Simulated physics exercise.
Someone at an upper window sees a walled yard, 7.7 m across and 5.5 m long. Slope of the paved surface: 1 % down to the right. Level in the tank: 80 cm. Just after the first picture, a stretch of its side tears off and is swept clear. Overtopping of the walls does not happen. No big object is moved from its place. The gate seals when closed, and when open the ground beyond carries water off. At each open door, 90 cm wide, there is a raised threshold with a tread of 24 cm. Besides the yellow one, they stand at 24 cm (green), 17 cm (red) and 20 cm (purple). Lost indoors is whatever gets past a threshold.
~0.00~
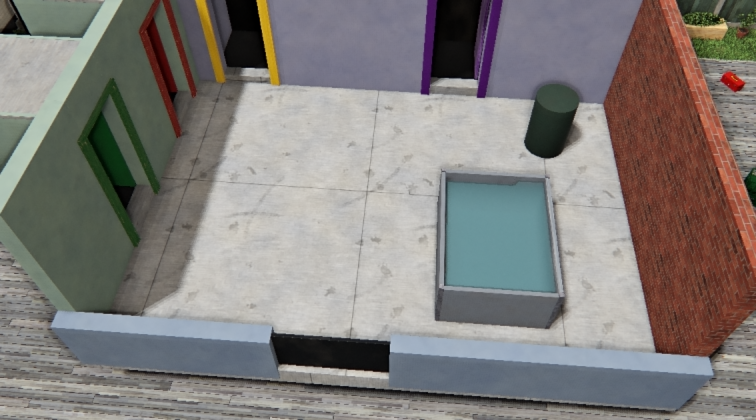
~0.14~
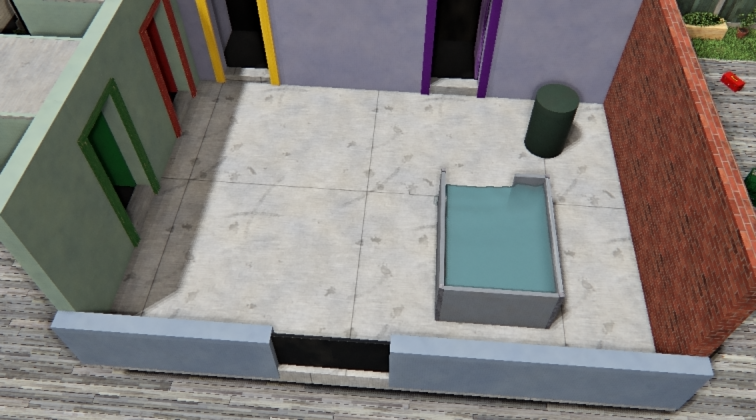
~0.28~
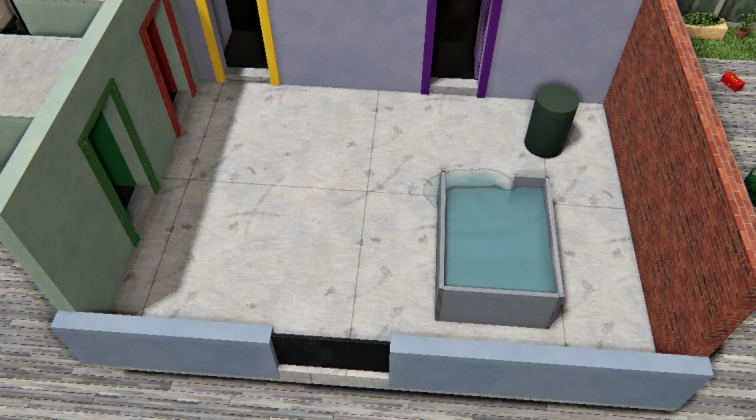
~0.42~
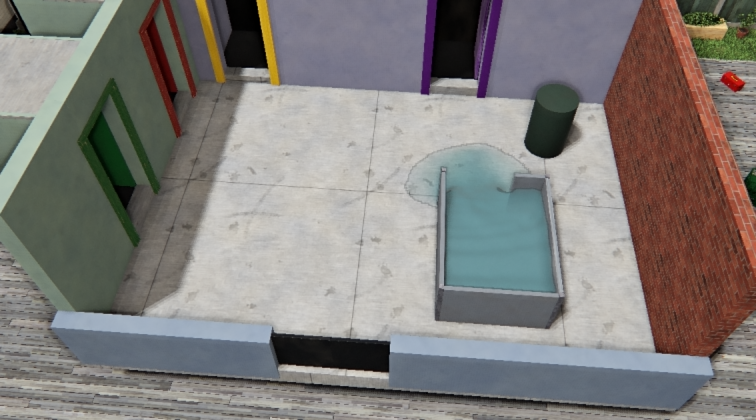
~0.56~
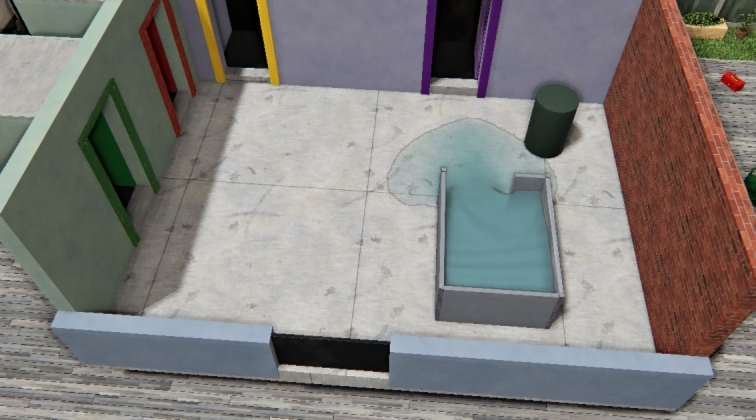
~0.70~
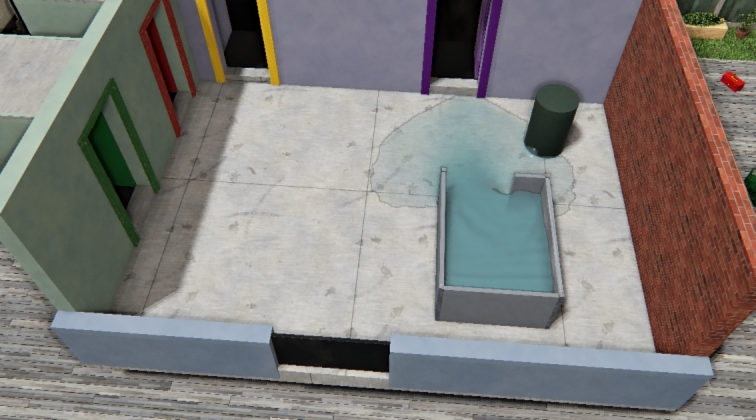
We see a walled yard with a tank of water whose far side opens; water pours through the gap and spreads in a widening, rounded sheet across the pale paving, reaching around the base of the dark green cylinder.
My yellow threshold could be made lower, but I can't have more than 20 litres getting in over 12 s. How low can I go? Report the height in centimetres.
You could bring it down to roughly 7 cm.
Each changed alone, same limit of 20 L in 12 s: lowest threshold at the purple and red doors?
You'd want some 30 cm at purple and some 12.5 cm at red.
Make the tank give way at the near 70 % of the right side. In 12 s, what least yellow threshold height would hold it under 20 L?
A height of around 7.5 cm.
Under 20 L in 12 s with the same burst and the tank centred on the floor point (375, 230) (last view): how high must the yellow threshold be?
In this case, 13.0 cm or so.
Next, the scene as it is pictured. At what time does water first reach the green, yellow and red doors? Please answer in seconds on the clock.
Arrival times - green: 4.0 s; yellow: 2.0 s; red: 2.6 s.
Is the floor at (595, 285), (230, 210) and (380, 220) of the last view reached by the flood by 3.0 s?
1: Unwetted; 2: Unwetted; 3: Unwetted.
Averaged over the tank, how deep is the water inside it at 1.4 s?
Around 47 cm on average.
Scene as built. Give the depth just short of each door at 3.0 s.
Green door 0 cm, yellow door 8 cm, red door 12 cm, purple door 23 cm.
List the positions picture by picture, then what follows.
In the first frame, the tank at (497, 232) is whole and still, 80 cm deep; the yellow door at (240, 39) is dry.
In the second frame, the front is at a hidden place, 0.3 m from the gap on the far side; 0.3 m2 of floor is wet, 80 cm left at the back.
In the third frame, water pours out on the far side and has run 0.8 m, to a hidden place; about 12 cm deep outside, 80 cm at the back.
In the fourth frame, the gap is on the far side, the front 1.4 m out at (469, 147); the back of the tank holds 78 cm.
In the fifth frame, the front is at (472, 121), 2.1 m from the gap on the far side; 4.0 m2 of floor is wet, 69 cm left at the back.
In the sixth frame, the gap is on the far side, the front 2.7 m out at (459, 98); the back of the tank holds 68 cm; 3.1 m in a straight line remain to the yellow door at (240, 39).
After 1.4 s water covers 25 % of the floor, deepest (38 cm) near (463, 202); it has not reached the yellow door.
After 3.0 s water covers 40 % of the floor, deepest (28 cm) near (598, 113); 8 cm at the yellow door, 0 litres in over its 16 cm threshold.
After 12.0 s water covers 100 % of the floor, deepest (12 cm) near (518, 372); 3 cm at the yellow door, 0 litres in over its 16 cm threshold.
At the yellow door as built, the water arrived by 2.1 s and peaked near 11 cm at 6.2 s.
With a threshold of 5.5 cm, 33 litres would have come in within the 12 s; with 7.5 cm, 15 litres. So under 20 litres takes about 7 cm.
